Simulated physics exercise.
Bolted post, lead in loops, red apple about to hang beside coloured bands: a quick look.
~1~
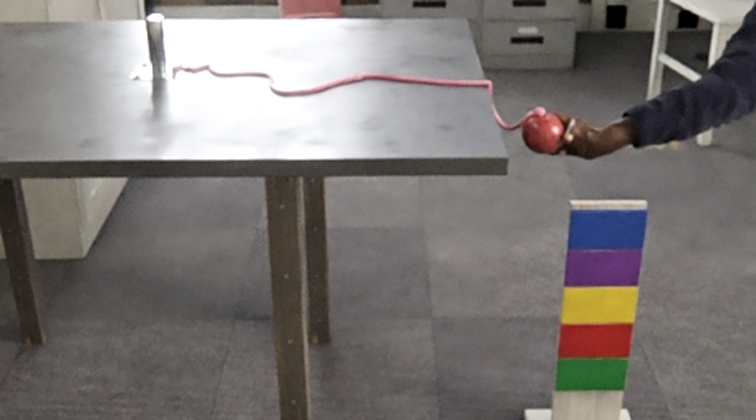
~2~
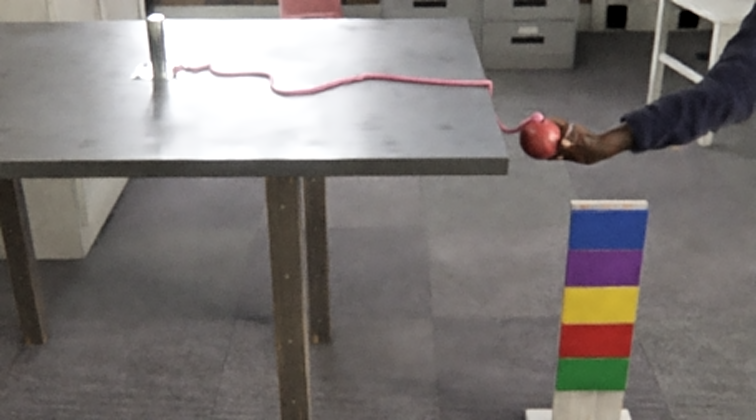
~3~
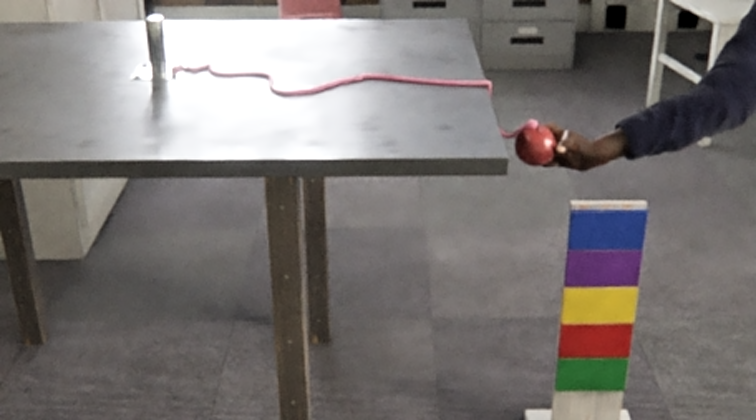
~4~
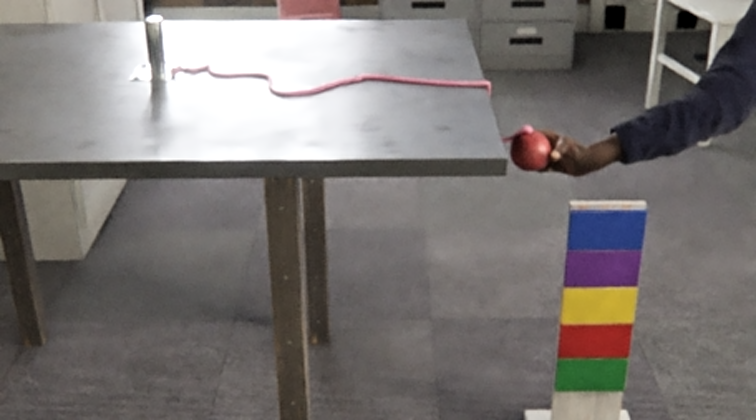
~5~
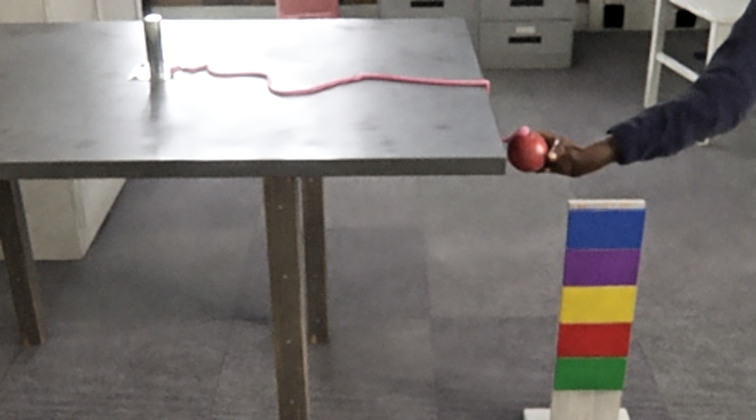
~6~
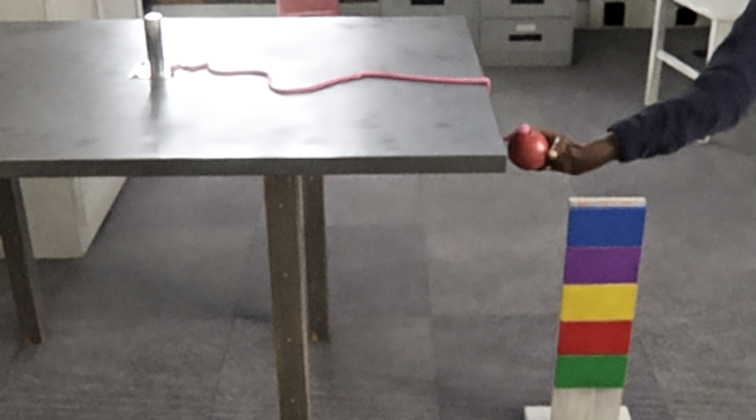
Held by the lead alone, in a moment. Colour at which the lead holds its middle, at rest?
Purple.
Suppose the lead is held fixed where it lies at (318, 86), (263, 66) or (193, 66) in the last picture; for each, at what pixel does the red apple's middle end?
Going try by try, I'd put it close to (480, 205), then (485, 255), and finally (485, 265).
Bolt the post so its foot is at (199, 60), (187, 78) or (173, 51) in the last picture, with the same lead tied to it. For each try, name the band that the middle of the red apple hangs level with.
Answer, in order: Yellow, yellow, purple.
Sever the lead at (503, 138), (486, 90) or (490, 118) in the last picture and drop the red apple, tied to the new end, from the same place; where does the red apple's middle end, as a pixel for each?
The three cuts give roughly (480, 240), (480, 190) and (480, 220) respectively.
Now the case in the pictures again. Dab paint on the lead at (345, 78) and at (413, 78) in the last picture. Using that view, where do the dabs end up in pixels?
First: (427, 79). Second: (486, 104).
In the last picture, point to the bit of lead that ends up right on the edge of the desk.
The point at (393, 76).
Soon after, apple near (505, 259); level with purple.
After that, apple near (453, 258); level with purple.
And then, apple near (485, 266); level with purple.
In the end, apple near (484, 265); level with purple. The purple one.
